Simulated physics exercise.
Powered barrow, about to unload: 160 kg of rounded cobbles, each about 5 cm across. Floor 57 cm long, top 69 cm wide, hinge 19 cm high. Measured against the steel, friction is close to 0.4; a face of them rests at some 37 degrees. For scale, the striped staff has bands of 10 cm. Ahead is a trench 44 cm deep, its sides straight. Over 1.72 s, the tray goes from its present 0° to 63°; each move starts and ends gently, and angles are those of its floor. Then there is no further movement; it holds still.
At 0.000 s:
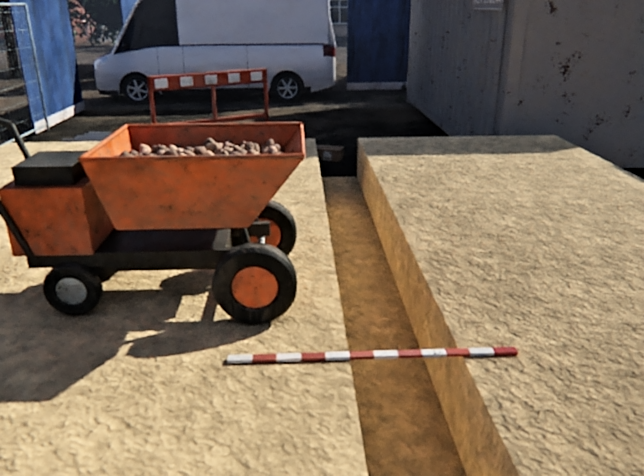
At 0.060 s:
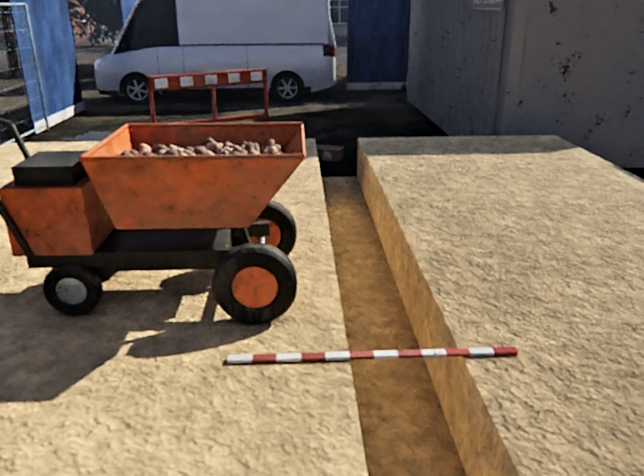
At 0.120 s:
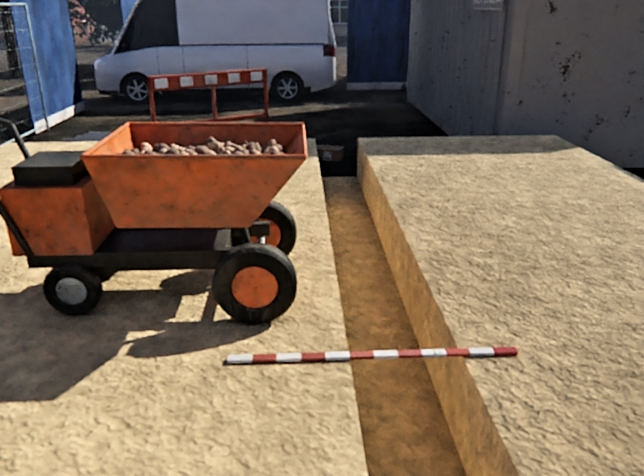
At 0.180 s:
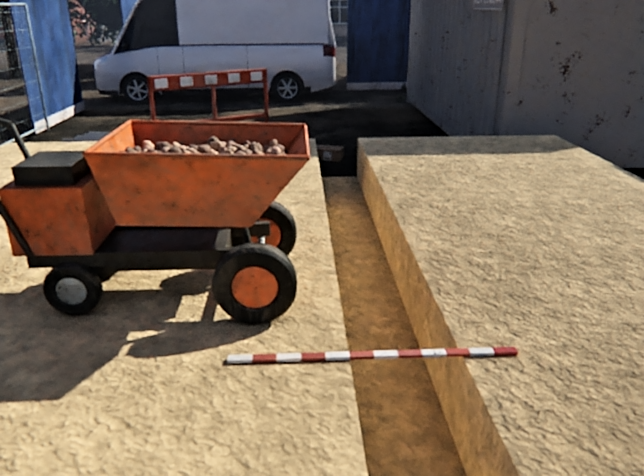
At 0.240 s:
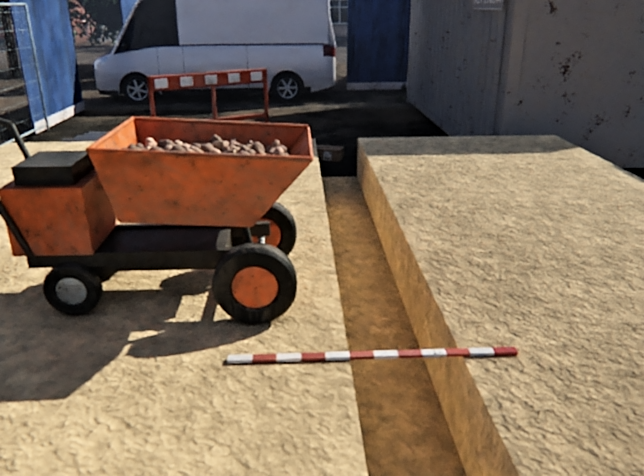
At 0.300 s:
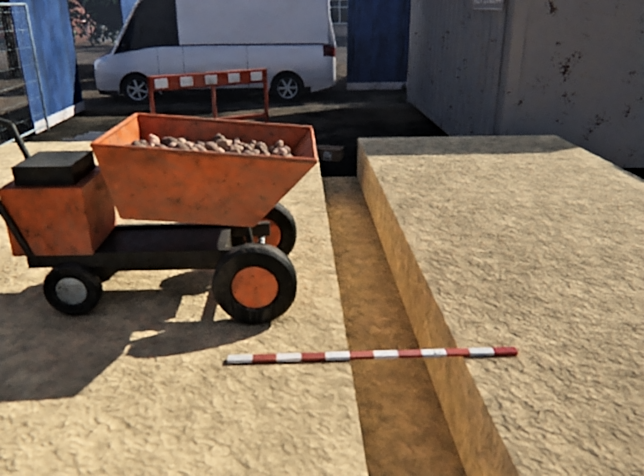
Beside a straight-sided trench, the orange tray of stones on a powered barrow tilts slightly rightward.
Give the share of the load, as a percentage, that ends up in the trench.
66 %.
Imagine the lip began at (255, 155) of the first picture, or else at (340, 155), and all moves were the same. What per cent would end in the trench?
85 %, then 40 %.
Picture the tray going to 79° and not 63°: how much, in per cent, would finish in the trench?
Close to 80 per cent then.
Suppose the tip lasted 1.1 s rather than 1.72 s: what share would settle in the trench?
With that change, it comes to around 60 per cent.
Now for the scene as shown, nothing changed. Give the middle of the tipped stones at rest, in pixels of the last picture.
Somewhere near pixel (404, 346).
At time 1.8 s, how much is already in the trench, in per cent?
Around 15 per cent of it.
After 1.3 s the floor is at 53°; 100 % in the tray; the foremost stones are at (384, 229).
After 1.8 s the floor is at 63°; 76 % in the tray, 17 % in the trench, 7 % past the trench; the foremost stones are at (462, 277).
After 2.2 s the floor is at 63°; 51 % in the tray, 32 % in the trench, 17 % past the trench; the foremost stones are at (537, 282).
After 4.1 s the floor is at 63°; 16 % in the tray, 66 % in the trench, 18 % past the trench; the foremost stones are at (581, 282).
